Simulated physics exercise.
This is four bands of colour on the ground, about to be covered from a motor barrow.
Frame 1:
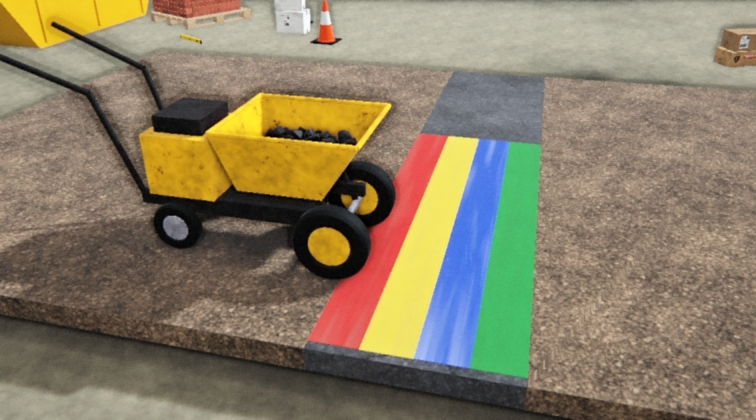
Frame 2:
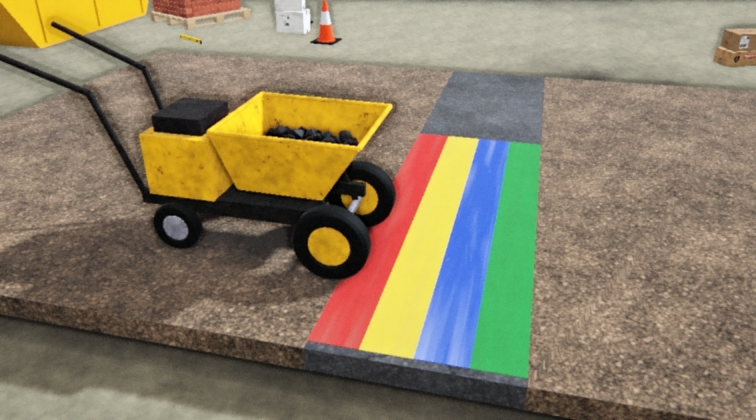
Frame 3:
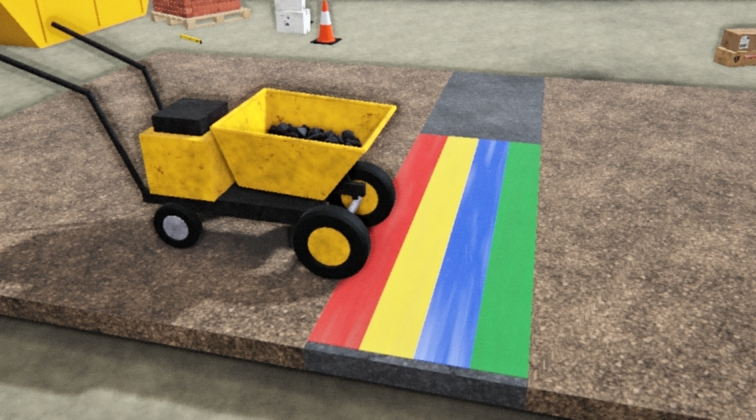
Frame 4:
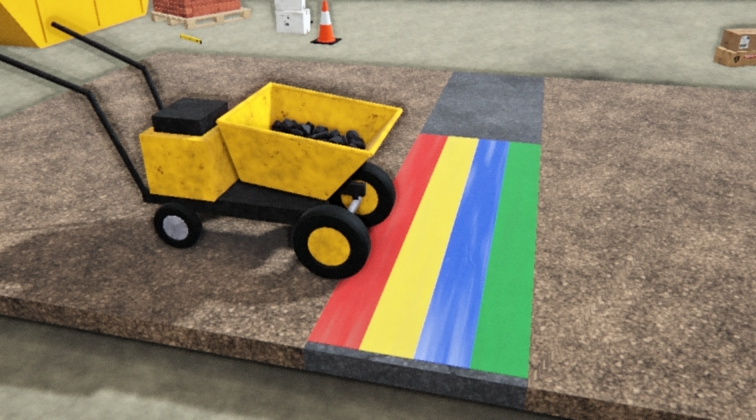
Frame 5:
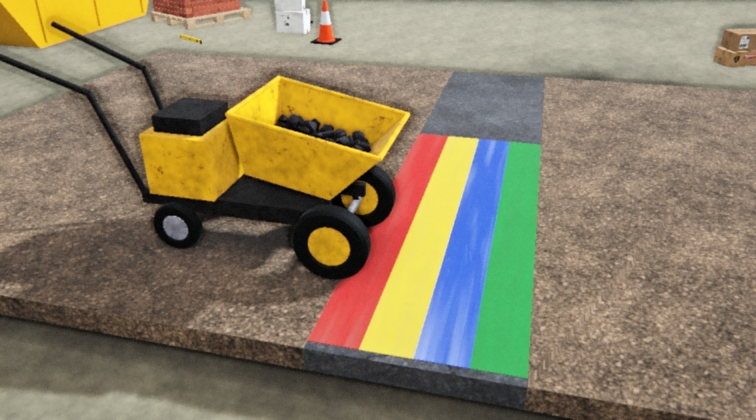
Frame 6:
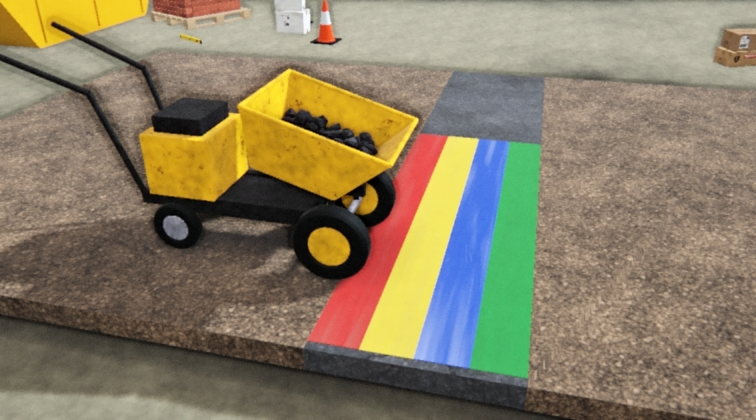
A yellow motor barrow with black handles and wheels stands left of centre on a brown, gritty slab in a yard, seen from above and to one side. Black lumps of coal sit in its skip, beside red, yellow, blue and green bands running left to right, with an orange cone behind. The skip gradually tilts forward to the right, while the wheels and camera stay still.
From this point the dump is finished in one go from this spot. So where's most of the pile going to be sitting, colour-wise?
Most of it sits on blue.
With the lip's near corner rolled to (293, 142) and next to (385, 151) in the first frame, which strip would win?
Case 1 - the strip in yellow; case 2 - the strip in green.
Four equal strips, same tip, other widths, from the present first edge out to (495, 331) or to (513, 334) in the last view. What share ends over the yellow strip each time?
The first one comes out at 0 percent, while the second comes out at 0 percent.
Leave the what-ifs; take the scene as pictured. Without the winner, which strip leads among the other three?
I'd say the green strip.
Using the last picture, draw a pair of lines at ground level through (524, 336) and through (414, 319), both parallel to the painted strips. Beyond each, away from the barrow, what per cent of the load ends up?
Close to 10 per cent, then close to 70 per cent.
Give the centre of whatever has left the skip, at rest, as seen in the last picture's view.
Roughly at pixel (479, 264).
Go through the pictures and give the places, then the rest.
Lip of the skip near (357, 149), level; top of the load near (299, 148), lumps of coal; red strip near (352, 305); yellow strip near (401, 312); blue strip near (451, 320); green strip near (504, 328), in the first picture.
Lip of the skip near (358, 149), level; top of the load near (300, 148), in the second picture.
Lip of the skip near (363, 151), tipped barely; top of the load near (291, 145), in the third picture.
Lip of the skip near (370, 154), tipped a little; top of the load near (296, 143), in the fourth picture.
Lip of the skip near (379, 159), tipped a little; top of the load near (293, 140), in the fifth picture.
Lip of the skip near (389, 166), tipped clearly; top of the load near (301, 136); red strip near (352, 305); yellow strip near (401, 312); blue strip near (451, 320); green strip near (504, 328), in the sixth picture.
Shortly afterwards, skip tipped steeply; the whole lot in the skip.
Next, skip tipped right over; all but a few in the skip; a little over the blue strip.
Some moments later, skip tipped right over; near a third in the skip; near a third over the blue strip; near a quarter over the green strip; only a few off the paint.
In the end, skip tipped right over; near a quarter in the skip; none at all over the red strip; only a few over the yellow strip; near half over the blue strip; near a quarter over the green strip; only a few off the paint.
